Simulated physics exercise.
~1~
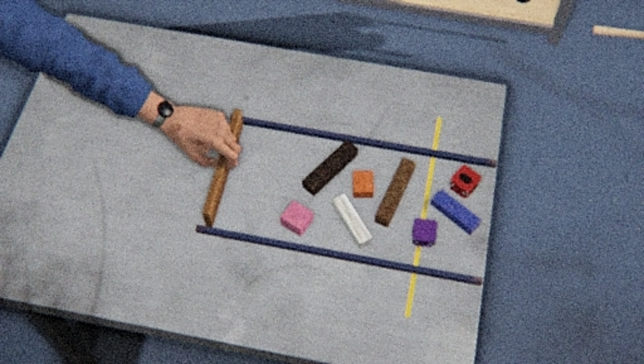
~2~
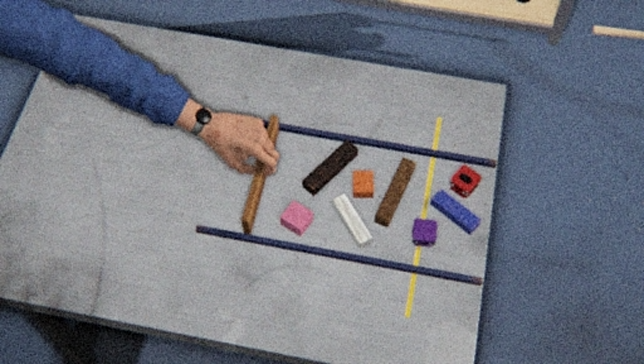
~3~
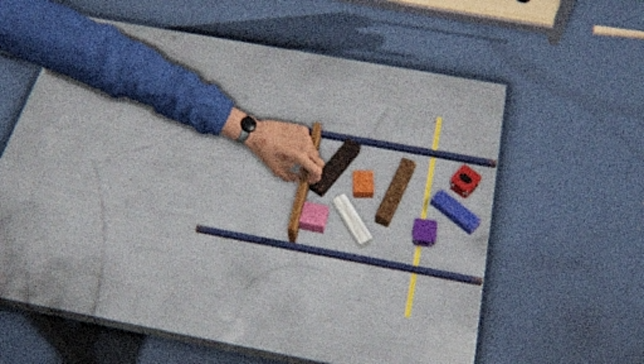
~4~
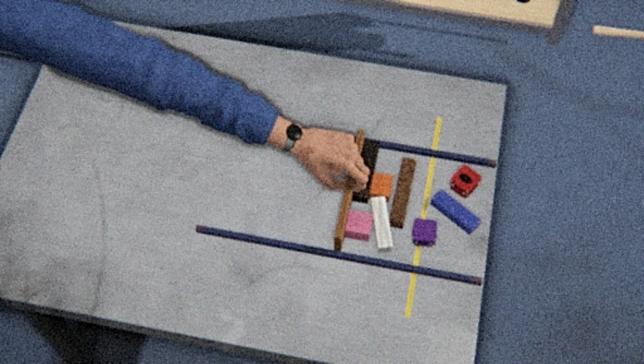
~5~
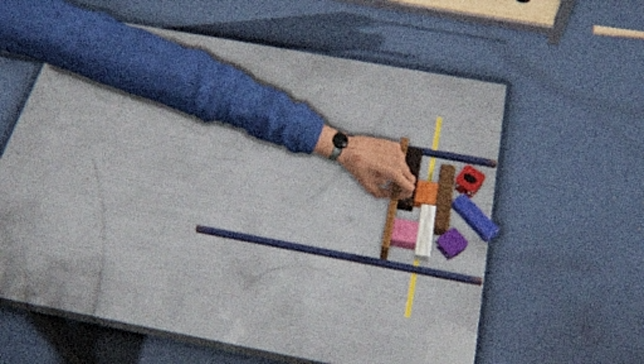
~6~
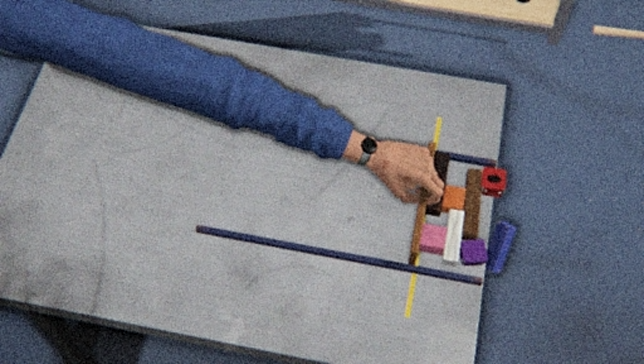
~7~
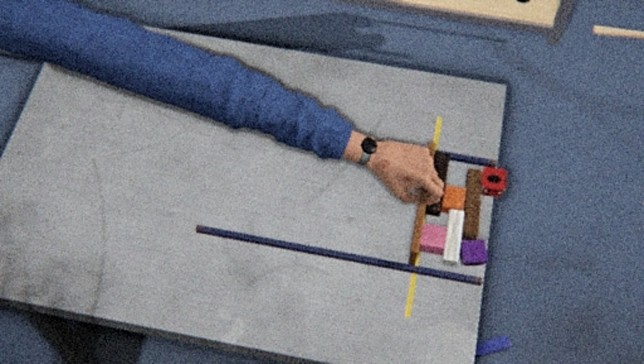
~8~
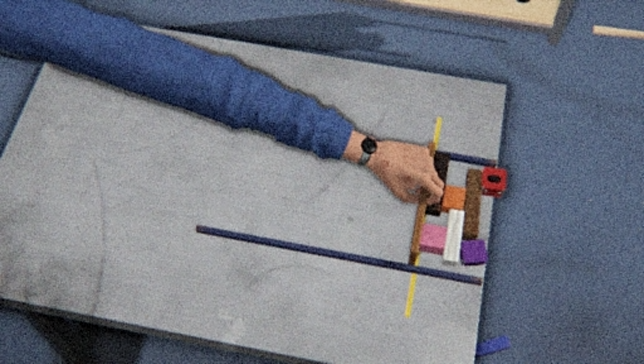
In this clip, a hand slides an upright wooden board rightward between two rails, gathering colored blocks and bars and pushing them along. It stops at the yellow tape as the blue bar tips off the slab's right edge and drops, while the other pieces stay up.
